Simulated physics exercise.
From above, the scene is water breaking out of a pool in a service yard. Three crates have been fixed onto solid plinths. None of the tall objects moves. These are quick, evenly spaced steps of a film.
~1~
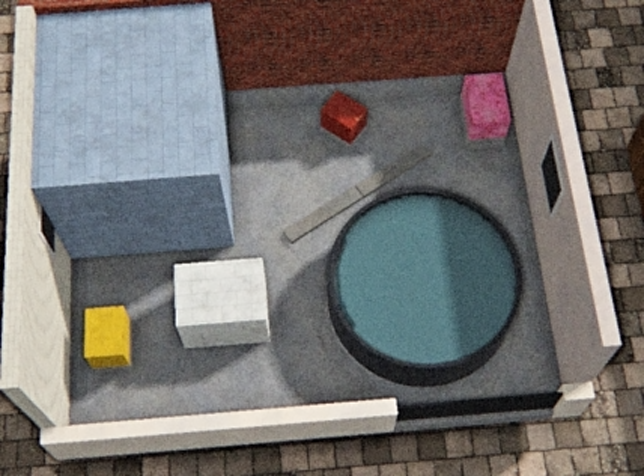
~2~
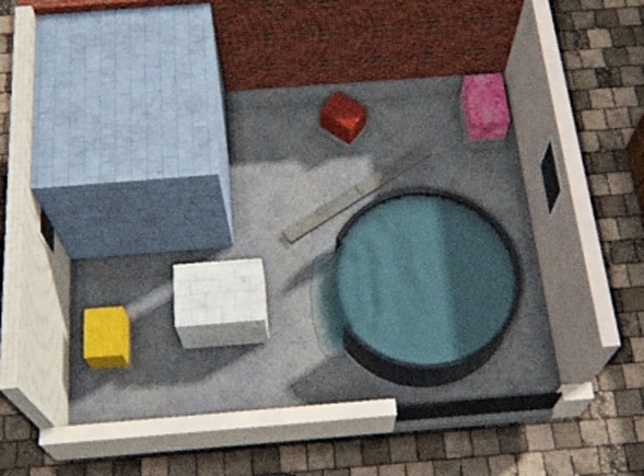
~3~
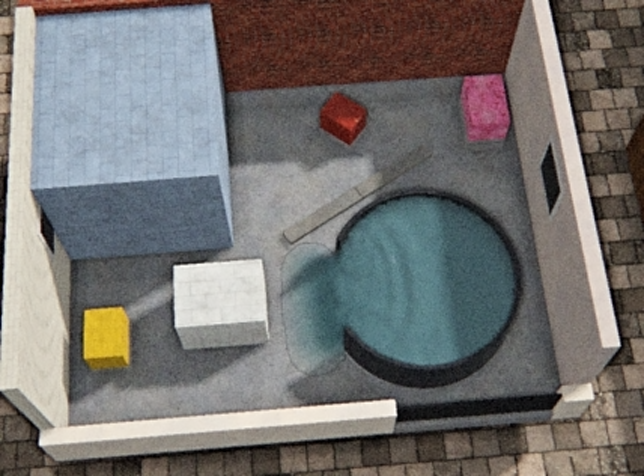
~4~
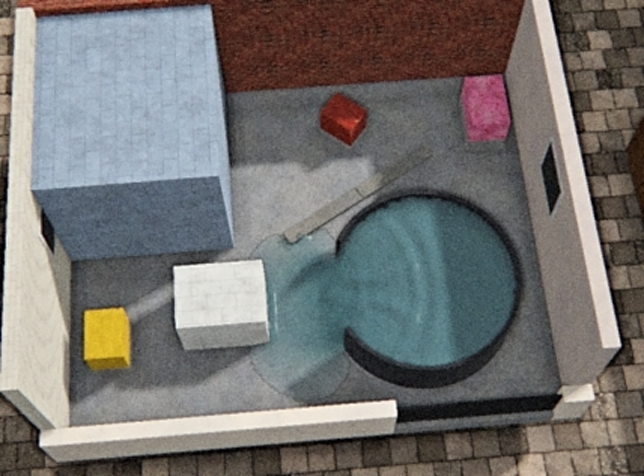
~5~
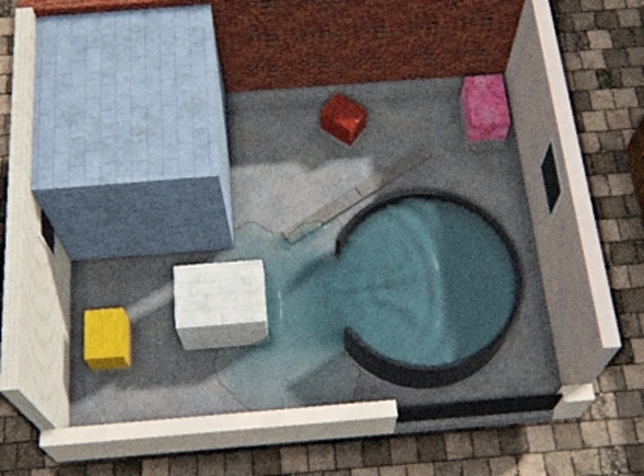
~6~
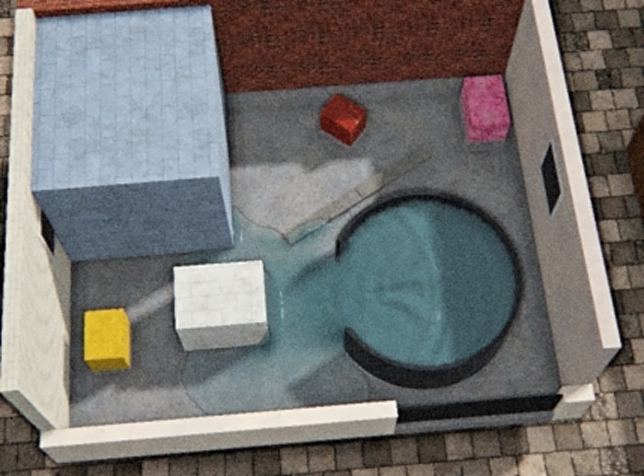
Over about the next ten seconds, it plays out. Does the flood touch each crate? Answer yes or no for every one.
Pink crate: No; red crate: Yes; yellow crate: Yes.
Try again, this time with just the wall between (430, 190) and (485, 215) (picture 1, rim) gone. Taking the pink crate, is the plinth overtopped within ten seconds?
I'd say the pink crate gets flooded.
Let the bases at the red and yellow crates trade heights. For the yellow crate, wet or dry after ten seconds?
The yellow one gets flooded.
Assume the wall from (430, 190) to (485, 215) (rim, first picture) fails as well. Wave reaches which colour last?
That would be the yellow one.
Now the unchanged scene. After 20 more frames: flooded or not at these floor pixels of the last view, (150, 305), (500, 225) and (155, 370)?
Status per point, in sequence: Waterlogged, then unwetted, then waterlogged.
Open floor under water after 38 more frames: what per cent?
Close to 100 in a hundred, I think.
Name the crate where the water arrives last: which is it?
I'd pick the pink one.
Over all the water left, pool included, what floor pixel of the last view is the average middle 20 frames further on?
Around pixel (314, 289) of the last picture.
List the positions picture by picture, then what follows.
The first picture shows still water in the round tank at (424, 277).
In the second picture, the front is at (343, 352), out from the gap at (332, 299).
In the third picture, the front is at (314, 370), out from the gap at (332, 300).
In the fourth picture, the front is at (278, 385), out from the gap at (332, 301).
In the fifth picture, water pours out at (332, 301) and has run to (223, 378).
In the sixth picture, the front is at (193, 392), out from the gap at (332, 302).
A moment on, water covers 40 % of the floor; the pink crate not reached, the red crate not reached, the yellow crate water round its plinth.
Next, water covers 60 % of the floor; the pink crate not reached, the red crate water round its plinth, the yellow crate water round its plinth.
Then, water covers 85 % of the floor; the pink crate water round its plinth, the red crate water round its plinth, the yellow crate water round its plinth.
Later, water covers 100 % of the floor; the pink crate water round its plinth, the red crate water round its plinth, the yellow crate water round its plinth.
In the end, water covers 100 % of the floor; the pink crate stayed above the water, the red crate was topped, the yellow crate was topped.
